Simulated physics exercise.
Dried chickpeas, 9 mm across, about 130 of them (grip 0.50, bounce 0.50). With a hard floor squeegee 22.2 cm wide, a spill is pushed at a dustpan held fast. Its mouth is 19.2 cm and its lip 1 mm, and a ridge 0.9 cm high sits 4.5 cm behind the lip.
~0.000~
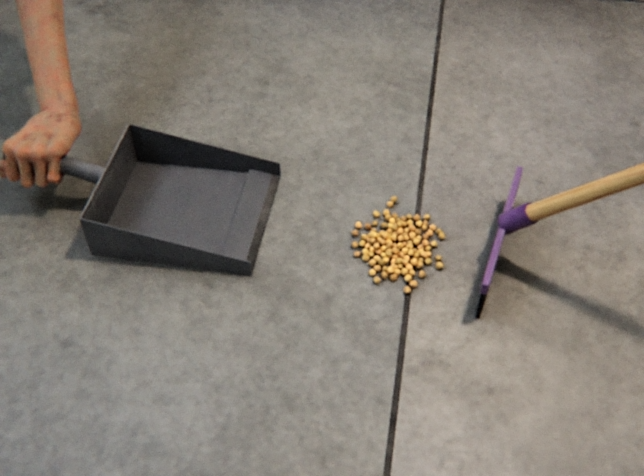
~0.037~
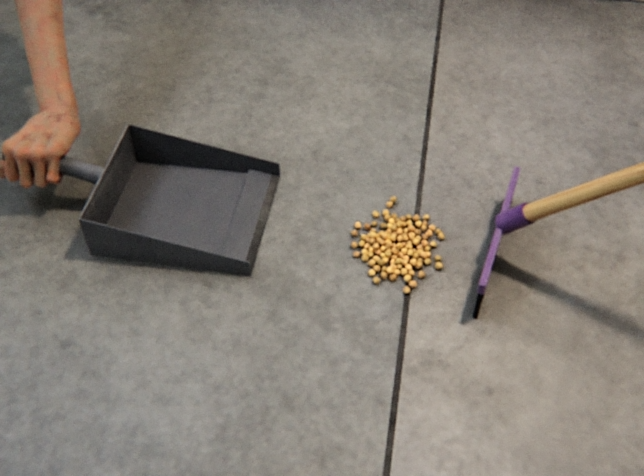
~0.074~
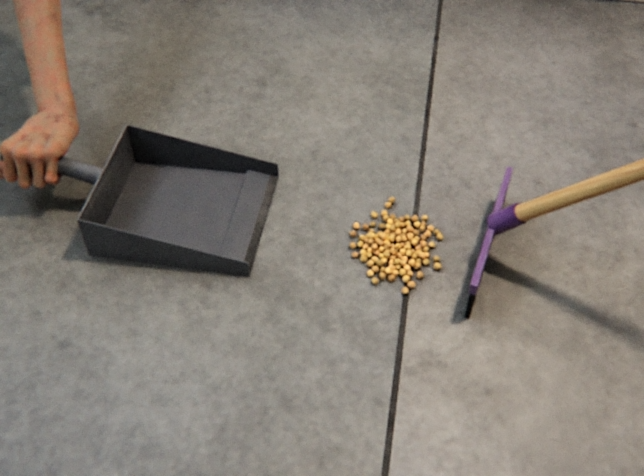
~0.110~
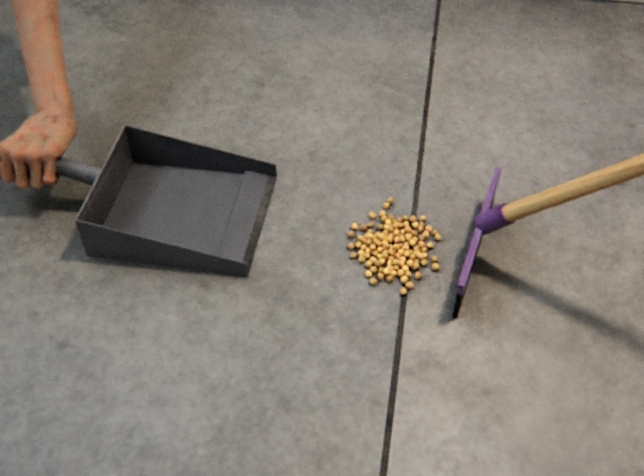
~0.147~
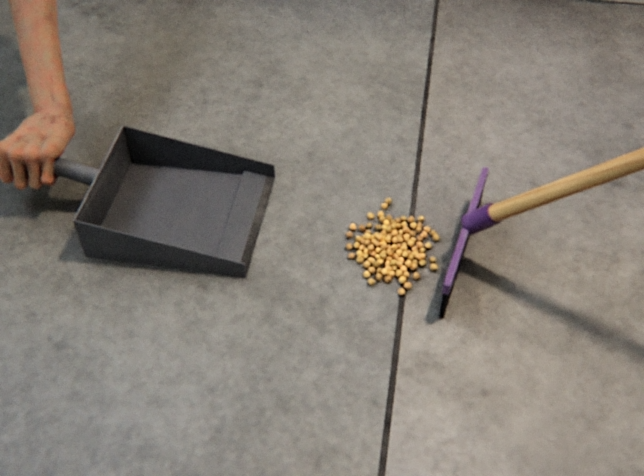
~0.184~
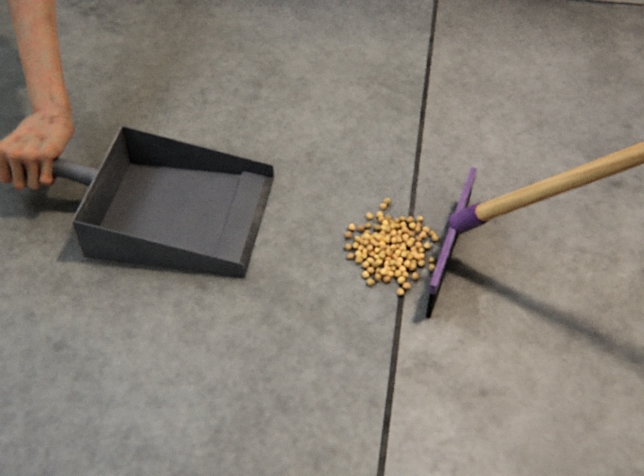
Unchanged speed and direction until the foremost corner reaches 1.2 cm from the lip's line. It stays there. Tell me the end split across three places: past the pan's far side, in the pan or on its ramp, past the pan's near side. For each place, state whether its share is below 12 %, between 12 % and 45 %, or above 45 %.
Far side: Looks like a thin scattering will settle there, pan: Looks like an in-between amount will settle there, near side: Looks like a thin scattering will settle there.
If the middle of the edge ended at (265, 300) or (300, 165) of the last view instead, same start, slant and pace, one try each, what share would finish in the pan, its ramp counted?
Around 0 per cent, and around 20 per cent.
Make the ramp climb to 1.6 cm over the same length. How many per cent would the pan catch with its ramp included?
Near 15 per cent, then.
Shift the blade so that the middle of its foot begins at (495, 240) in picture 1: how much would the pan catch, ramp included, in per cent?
I'd estimate about 25 per cent.
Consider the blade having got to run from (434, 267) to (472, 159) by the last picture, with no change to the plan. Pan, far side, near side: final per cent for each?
That ends as pan 20, far 25, and near 0.
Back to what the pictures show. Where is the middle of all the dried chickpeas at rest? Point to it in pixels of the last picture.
I'd put it at about (263, 233).
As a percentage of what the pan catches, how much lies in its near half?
Some 90 per cent.
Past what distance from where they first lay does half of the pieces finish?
That distance is around 18 cm.
After 0.47 s, middle of the blade 15 cm from the lip; 0 % over the lip, far side 0 %, near side 5 %.
After 0.66 s, middle of the blade 7 cm from the lip; 0 % over the lip, far side 0 %, near side 5 %.
Then, at 0.96 s, middle of the blade 3 cm from the lip; 20 % over the lip, far side 0 %, near side 10 %.
At rest (1.4 s), far side 0 %, pan 20 %, near side 10 %, in front of the lip or behind the blade 75 %.
